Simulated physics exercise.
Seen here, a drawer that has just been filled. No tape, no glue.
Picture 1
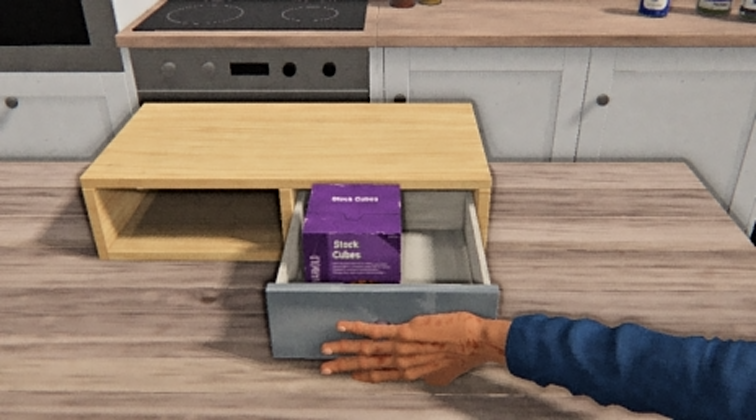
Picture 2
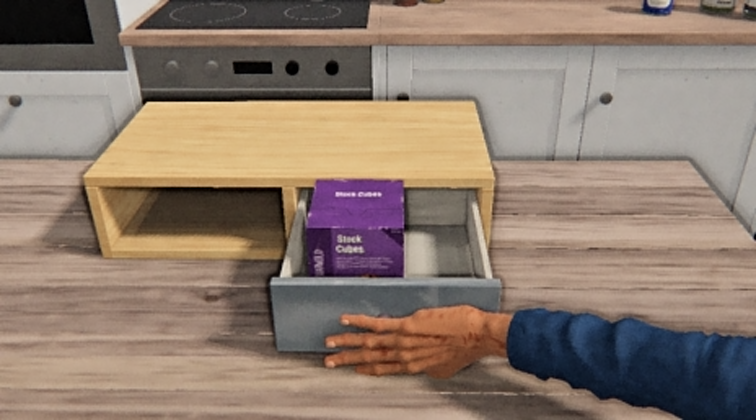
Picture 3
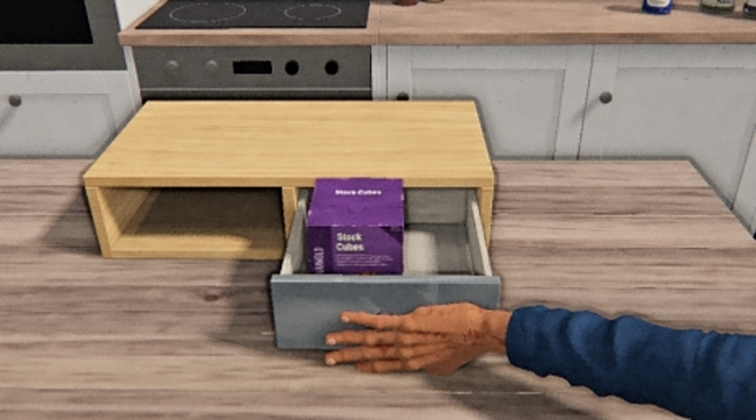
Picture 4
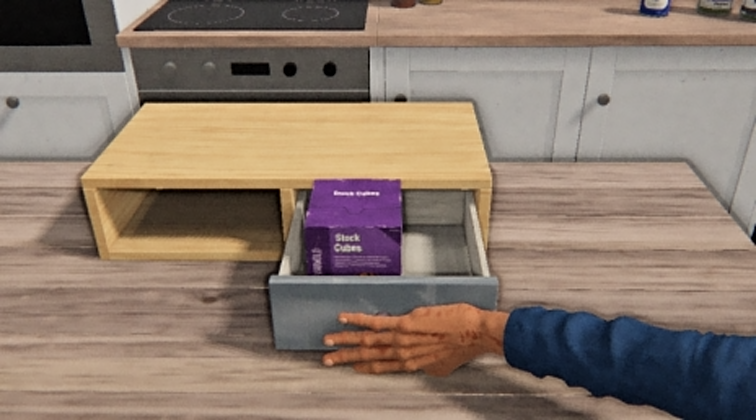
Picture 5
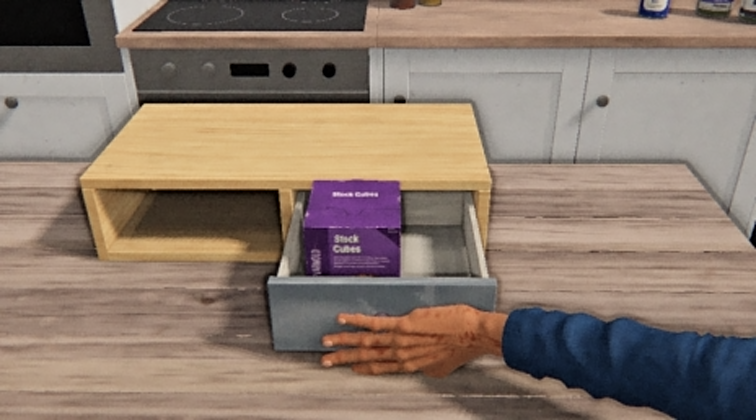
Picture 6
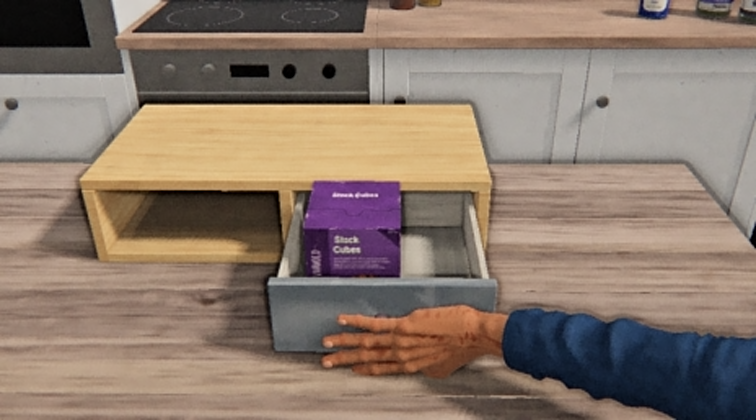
In a kitchen, a blue-sleeved hand resting against the front of an open drawer holding a purple box, barely moving throughout.
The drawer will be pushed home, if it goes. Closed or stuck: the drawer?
The drawer stays ajar.
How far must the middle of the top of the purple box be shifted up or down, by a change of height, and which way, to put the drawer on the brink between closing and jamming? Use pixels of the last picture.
A shift of 16 pixels, going down.
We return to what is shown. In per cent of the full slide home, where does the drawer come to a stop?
Some 35 per cent of the way.
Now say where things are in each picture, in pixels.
In the first frame, drawer (383, 260) wide open; purple box (355, 247).
In the second frame, drawer (386, 255) wide open; chest (303, 174).
In the third frame, drawer (386, 253) wide open; purple box (358, 240).
In the fourth frame, drawer (384, 254) wide open; chest (300, 176).
In the fifth frame, drawer (383, 255) wide open; purple box (355, 242).
In the sixth frame, drawer (383, 256) wide open; chest (299, 178).
Then, 0.30 s after the last picture, drawer starting in.
At rest, the drawer will not close.
